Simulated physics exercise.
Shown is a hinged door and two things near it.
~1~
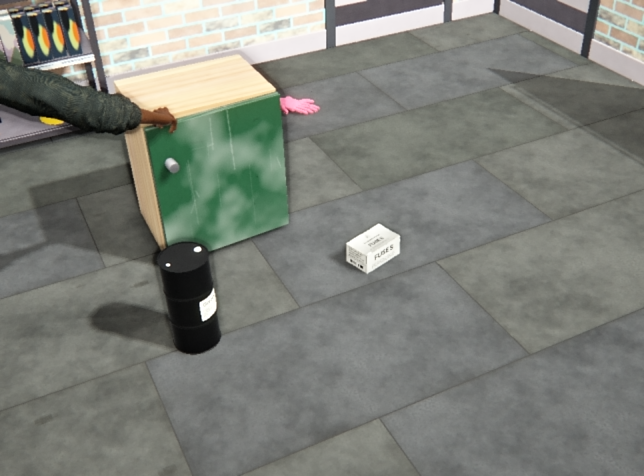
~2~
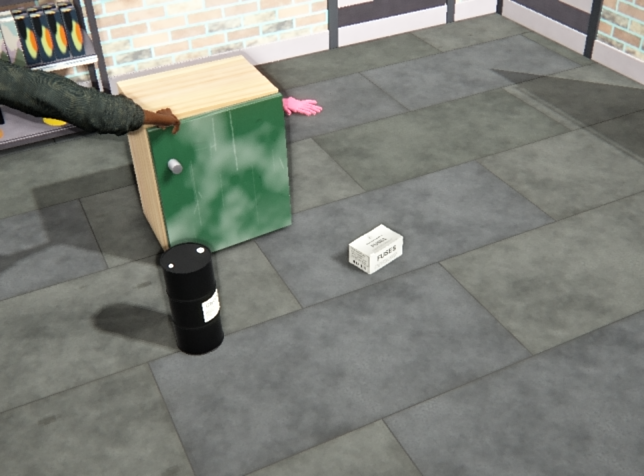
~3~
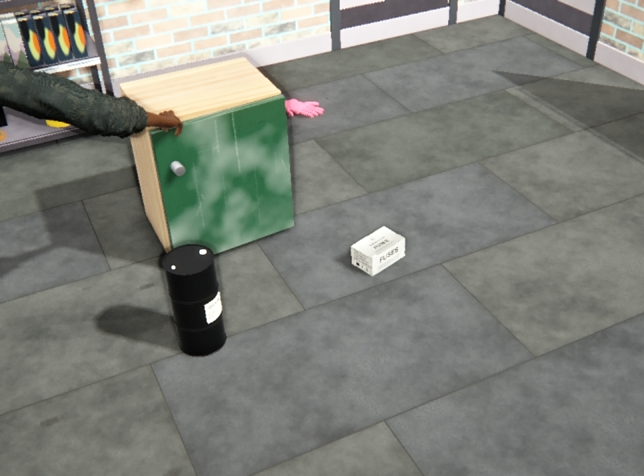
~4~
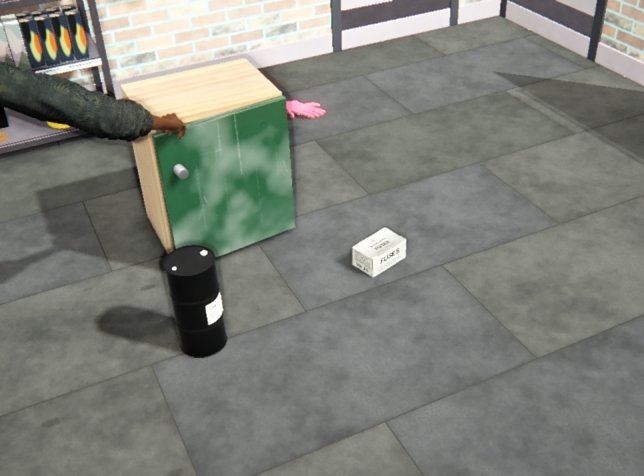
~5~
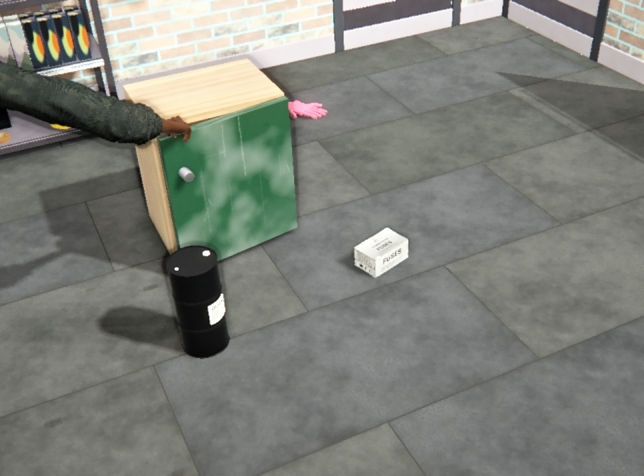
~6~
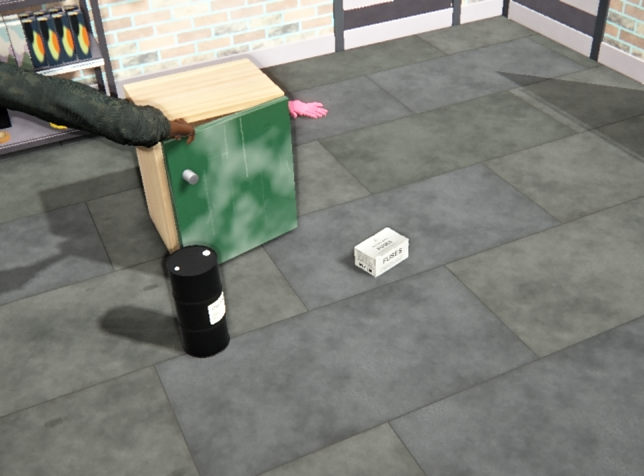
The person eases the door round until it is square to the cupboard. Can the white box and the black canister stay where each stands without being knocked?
The white box stays untouched and the black canister stays untouched.
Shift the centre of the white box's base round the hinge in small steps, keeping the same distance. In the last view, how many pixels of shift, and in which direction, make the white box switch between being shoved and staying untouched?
Shift: About 24 px, direction left.
Then, 0.74 s after the last picture, door 42° open; white box at rest near (382, 252); black canister at rest near (199, 302).
Then, 1.62 s after the last picture, door 77° open; white box at rest near (382, 252); black canister at rest near (199, 302).
At rest, the white box remains where it is, near (382, 252); the black canister remains where it is, near (199, 302).
